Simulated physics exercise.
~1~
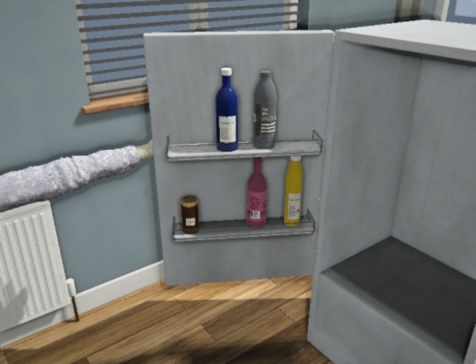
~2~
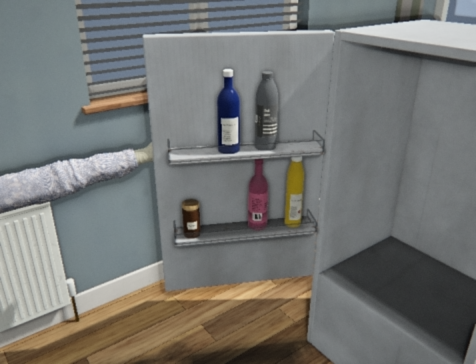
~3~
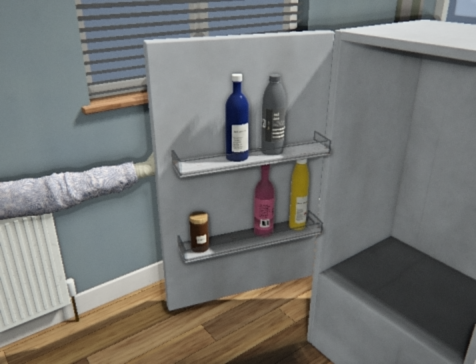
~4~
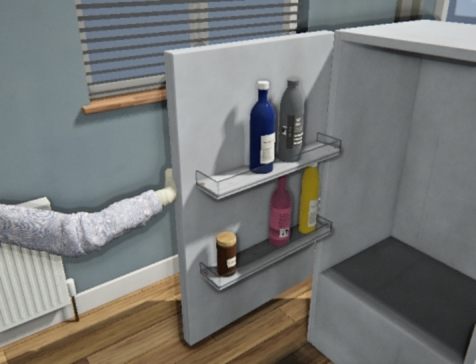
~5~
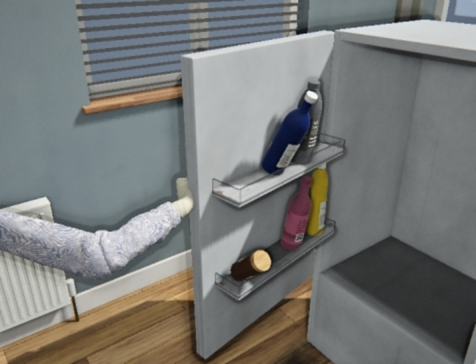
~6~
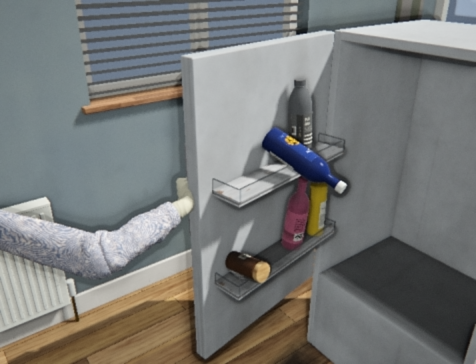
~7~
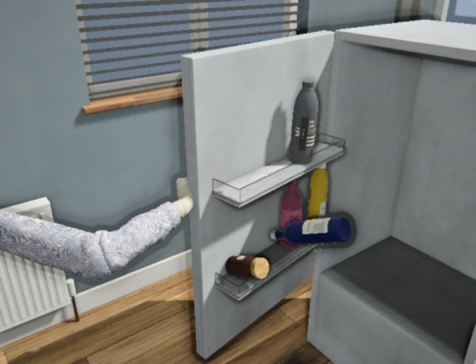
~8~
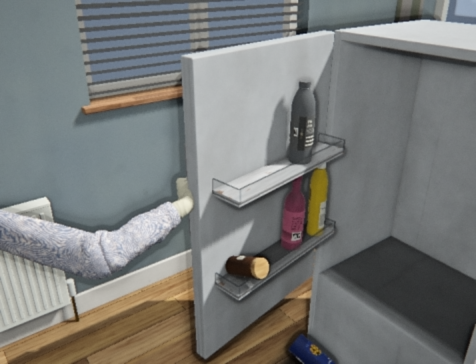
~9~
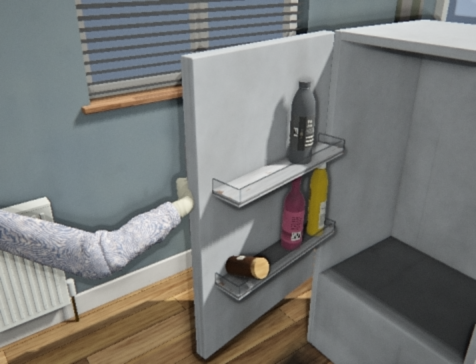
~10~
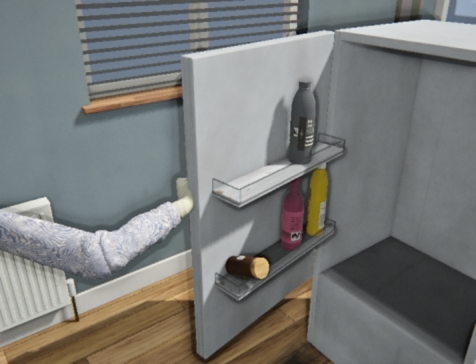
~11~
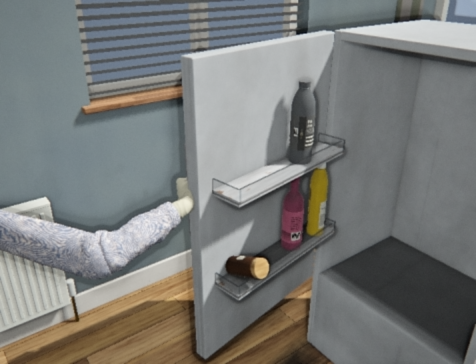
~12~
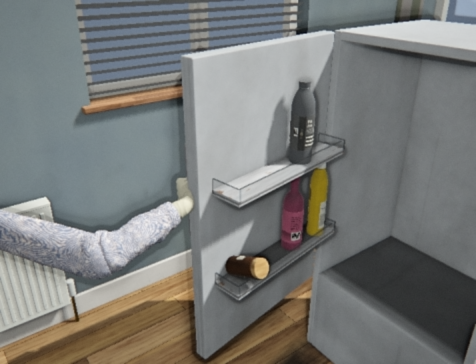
A fuzzy-sleeved arm pushed a cooler door partway shut and stopped, tipping the brown jar onto its side in the lower rack and sending the blue bottle tumbling over the rail to the floor, while the grey, pink and yellow bottles stayed upright.
